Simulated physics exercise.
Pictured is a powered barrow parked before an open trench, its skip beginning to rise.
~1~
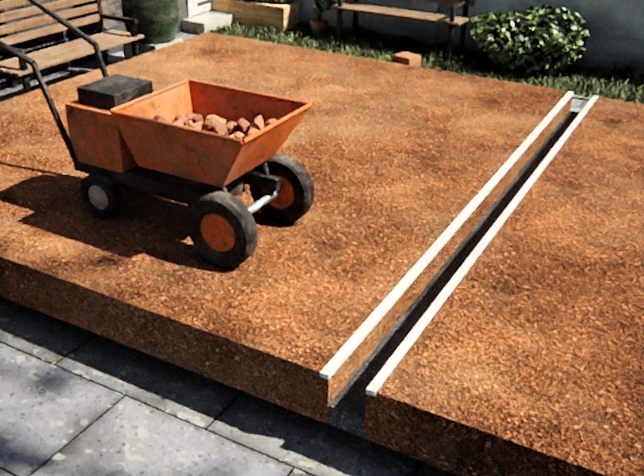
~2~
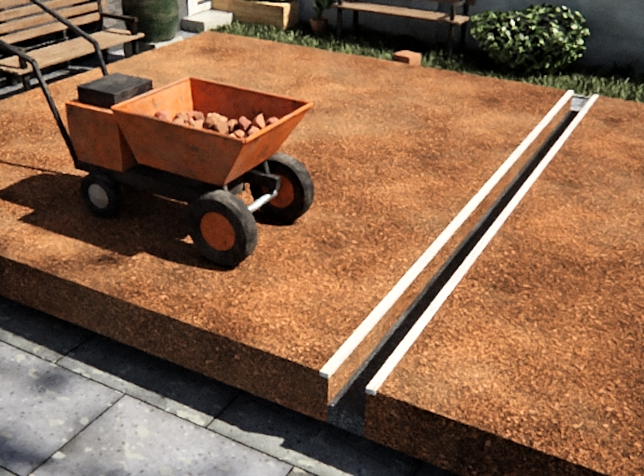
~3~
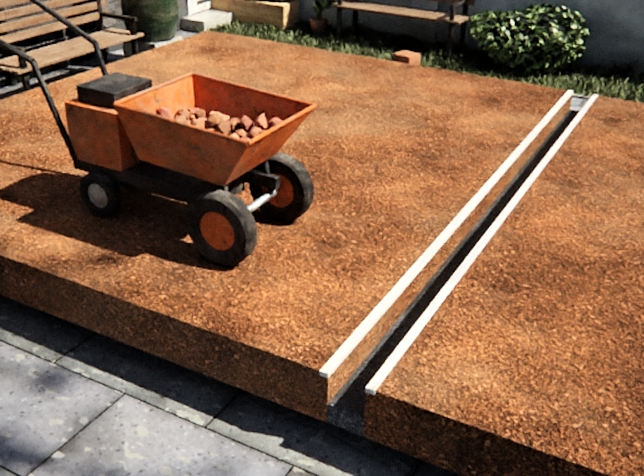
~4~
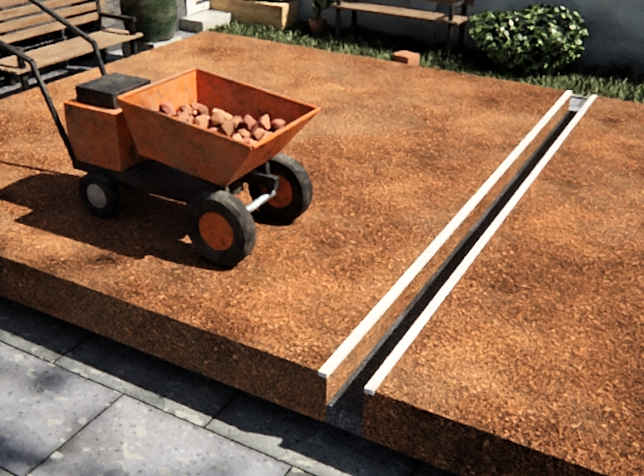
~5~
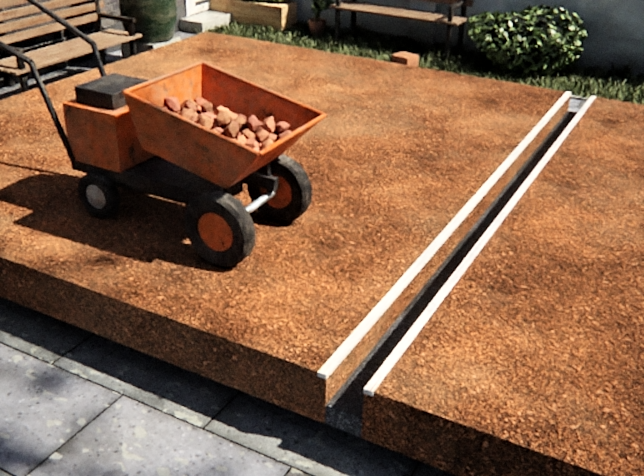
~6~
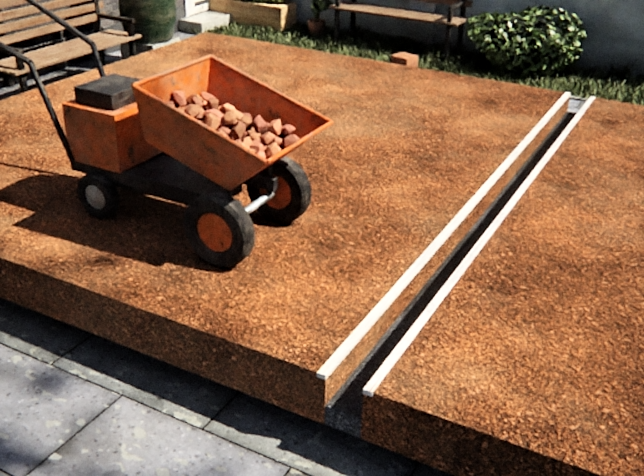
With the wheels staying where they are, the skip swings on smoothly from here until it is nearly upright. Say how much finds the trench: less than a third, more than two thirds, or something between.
Most likely a small share below a third lands in the trench.
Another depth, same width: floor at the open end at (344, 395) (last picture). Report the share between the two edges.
Estimated share: Approx. 20 per cent.
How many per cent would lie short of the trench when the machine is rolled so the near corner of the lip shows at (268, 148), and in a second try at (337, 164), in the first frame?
Near 40 % and 0 %.
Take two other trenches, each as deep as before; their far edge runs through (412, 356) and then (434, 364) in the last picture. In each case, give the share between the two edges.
30 %, 30 %.
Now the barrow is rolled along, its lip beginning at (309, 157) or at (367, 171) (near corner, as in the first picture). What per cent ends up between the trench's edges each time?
The shares come out close to 70 and 0 per cent, in that order.
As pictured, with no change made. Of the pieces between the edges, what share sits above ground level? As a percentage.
Roughly 0 in a hundred.
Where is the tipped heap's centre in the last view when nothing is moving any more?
I'd say the middle ends up at about (377, 270).
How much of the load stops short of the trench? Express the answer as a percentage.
Near 55 in every hundred.
Shortly afterwards, skip tipped steeply; the whole lot in the skip.
Next, skip tipped right over; all but a few in the skip; a little short of the trench.
Some moments later, skip tipped right over; near a quarter in the skip; near half short of the trench; near a quarter in or heaped over the trench; only a few beyond it.
In the end, skip tipped right over; near a quarter in the skip; near half short of the trench; near a quarter in or heaped over the trench; only a few beyond it.
